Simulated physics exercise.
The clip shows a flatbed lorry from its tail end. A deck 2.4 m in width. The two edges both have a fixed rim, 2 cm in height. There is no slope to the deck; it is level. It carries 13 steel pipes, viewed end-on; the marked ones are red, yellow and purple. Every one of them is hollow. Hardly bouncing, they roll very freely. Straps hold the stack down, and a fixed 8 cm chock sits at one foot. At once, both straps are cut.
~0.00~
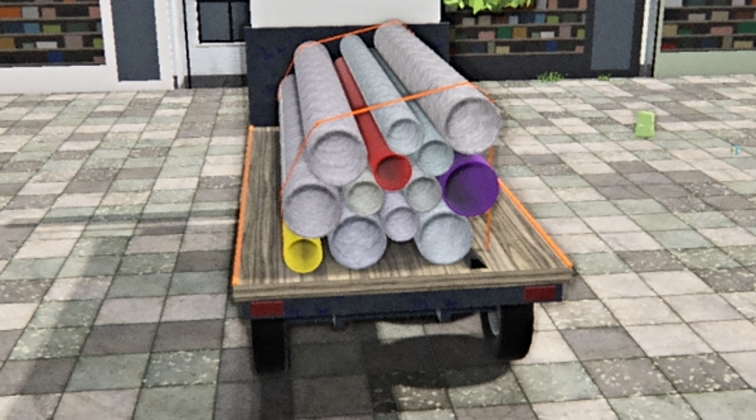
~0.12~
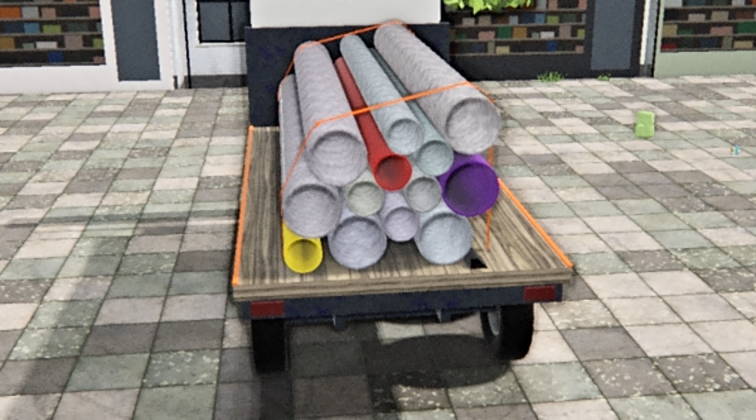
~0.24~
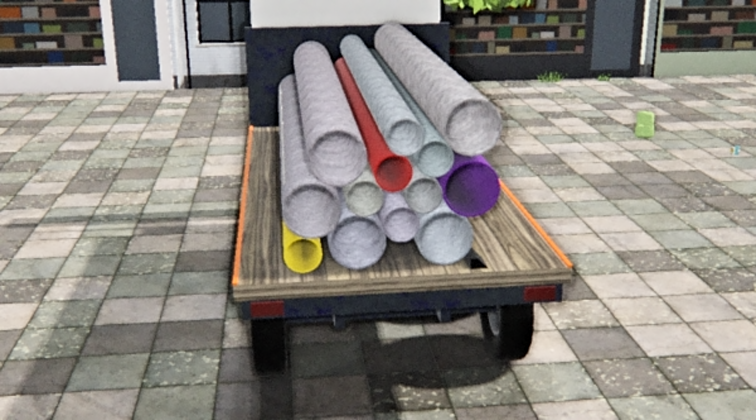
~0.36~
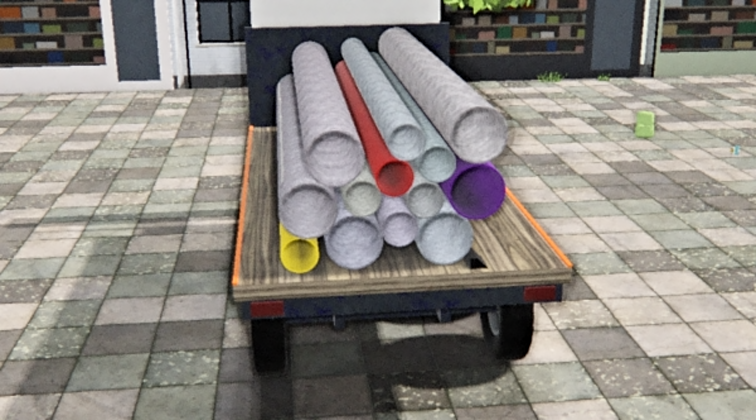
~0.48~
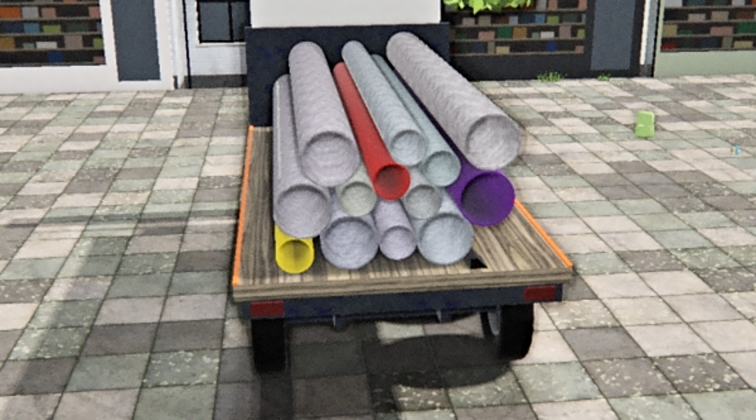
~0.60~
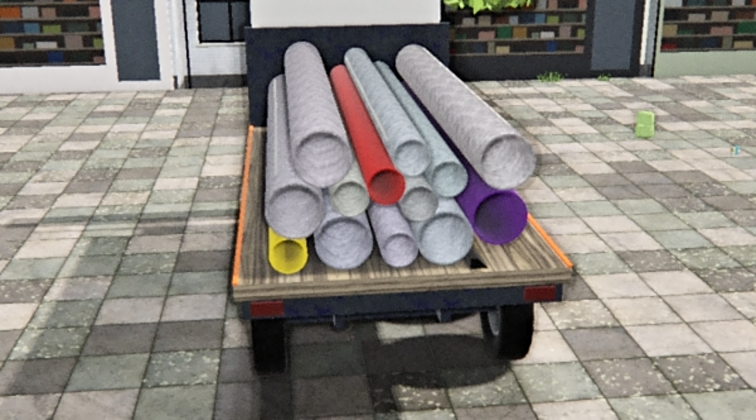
Stacked pipes on a flatbed lorry spreading apart after orange straps vanish, the purple one sliding right and yellow edging left.
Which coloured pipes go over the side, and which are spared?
Look at red: It keeps its spot. Yellow topples off. Purple topples off.
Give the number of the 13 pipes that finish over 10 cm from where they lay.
12.
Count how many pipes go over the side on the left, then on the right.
On the left it's 3, and on the right it's 3.
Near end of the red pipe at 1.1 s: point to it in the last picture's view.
Position: About (364, 233).
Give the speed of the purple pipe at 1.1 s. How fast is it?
About 0.7 m/s.
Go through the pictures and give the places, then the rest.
The first picture shows red (393, 173), yellow (303, 256), purple (470, 188); straps tight; chock at (474, 262); the deck is level; 3 of the 13 lie on the deck itself.
The second picture shows red (393, 173), yellow (303, 256), purple (470, 188); straps tight.
The third picture shows red (394, 174), yellow (303, 256), purple (471, 189); straps gone.
The fourth picture shows red (395, 178), yellow (300, 256), purple (477, 191); straps gone.
The fifth picture shows red (392, 182), yellow (295, 256), purple (486, 198); no straps.
The sixth picture shows red (387, 187), yellow (288, 256), purple (499, 217); no straps; chock at (474, 262).
By 1.1 s, red is in the air, 90 cm from the left edge; yellow is on the deck, 5 cm from the left edge, rolling left; purple is on the deck, 15 cm from the right edge, rolling right; 1 off so far.
By 1.6 s, red is on the deck, 90 cm from the left edge; yellow is dropping off the left side; purple is dropping off the right side; 4 off so far.
Finally (6.3 s), red is on the deck, 90 cm from the left edge; yellow is on the ground to the left; purple is down on the right; 6 off so far.
